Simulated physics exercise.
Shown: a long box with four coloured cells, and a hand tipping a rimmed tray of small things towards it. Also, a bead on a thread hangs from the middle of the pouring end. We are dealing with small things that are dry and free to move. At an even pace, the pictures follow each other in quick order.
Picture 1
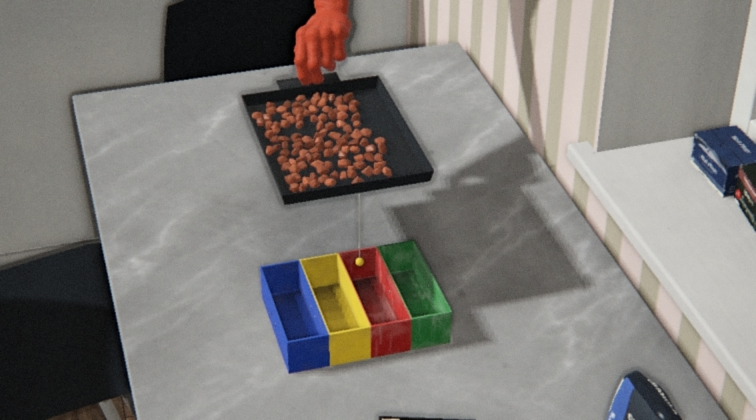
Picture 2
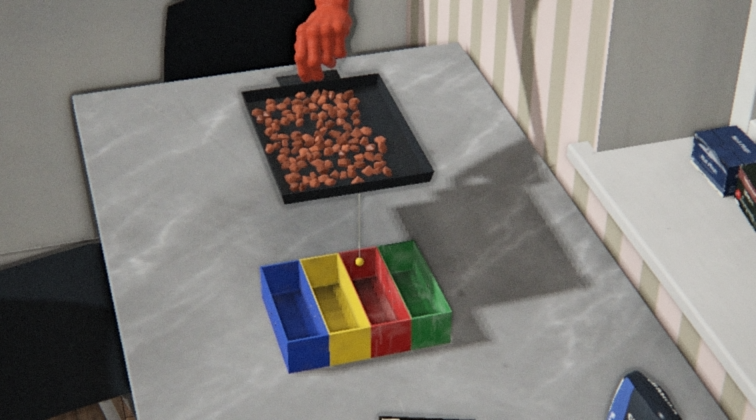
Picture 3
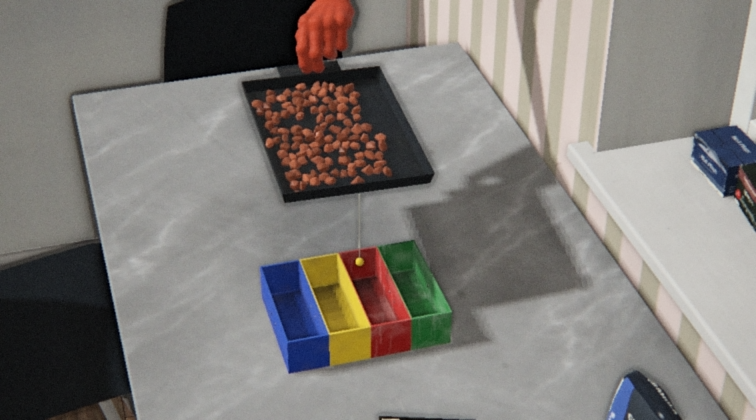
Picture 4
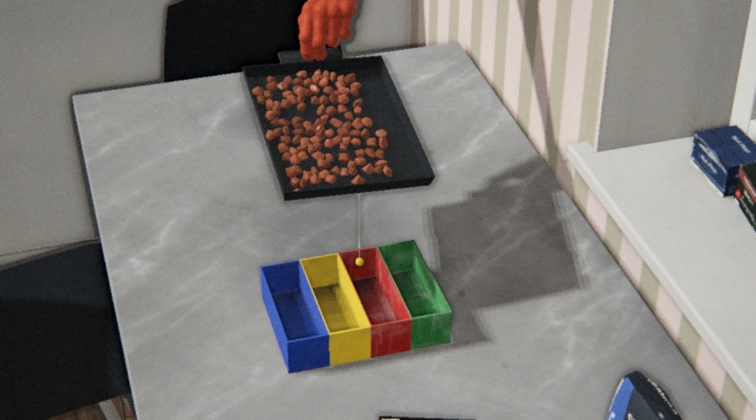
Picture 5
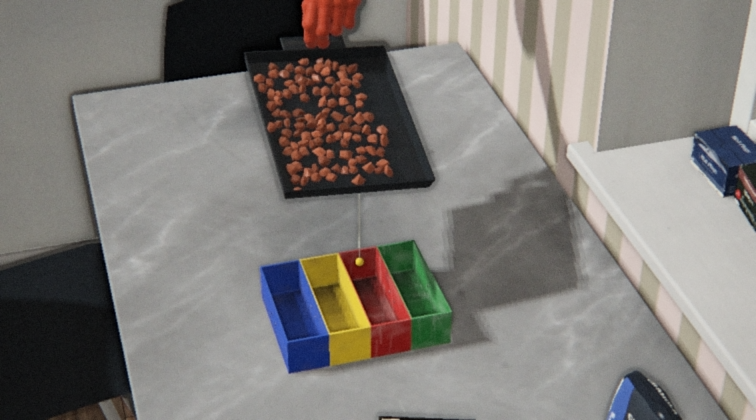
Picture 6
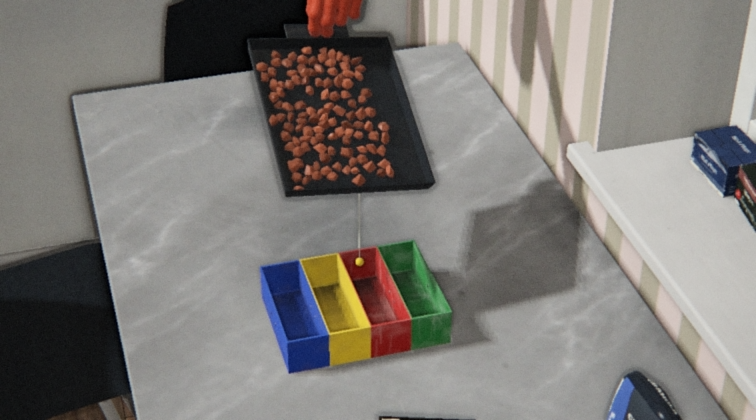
On a grey marbled table, a reddish hand holds a black tray of small reddish-brown pieces above a box with blue, yellow, red and green cells. The hand steadily raises the far end, steepening the tray, and its pouring end then dips slightly toward the right corner.
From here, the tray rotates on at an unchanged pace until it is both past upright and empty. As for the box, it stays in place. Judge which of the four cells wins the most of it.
Most goes to the green cell.
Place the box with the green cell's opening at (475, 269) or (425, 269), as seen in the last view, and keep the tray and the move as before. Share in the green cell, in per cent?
10% for the first placement, 50% for the second.
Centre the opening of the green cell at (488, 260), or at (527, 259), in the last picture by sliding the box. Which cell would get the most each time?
That yellow cell first, that blue cell second.
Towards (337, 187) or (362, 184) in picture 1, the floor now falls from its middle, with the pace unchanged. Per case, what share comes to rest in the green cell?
0 % and 30 %.
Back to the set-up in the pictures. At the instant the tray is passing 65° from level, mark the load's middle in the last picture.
Its middle sits at about pixel (386, 170).
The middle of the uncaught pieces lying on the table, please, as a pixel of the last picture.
Estimated middle: Around (466, 301).
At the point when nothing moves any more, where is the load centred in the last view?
Around (421, 309), give or take.
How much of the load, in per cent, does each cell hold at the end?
Looks like the blue cell ends near 0 %, the yellow cell near 0 %, the red cell near 20 %, and the green cell near 50 %.
Shortly afterwards, tray tipped steeply; all but a few on the tray; a little falling or outside the box.
Next, tray tipped past a quarter turn; a little on the tray; near a third in the green cell; a little in the red cell; only a few in the yellow cell; near a third falling or outside the box.
Some moments later, tray tipped past a quarter turn; near half in the green cell; a little in the red cell; only a few in the yellow cell; near a third falling or outside the box.
In the end, tray tipped past a quarter turn; near half in the green cell; a little in the red cell; only a few in the yellow cell; none at all in the blue cell; near a third outside the box.
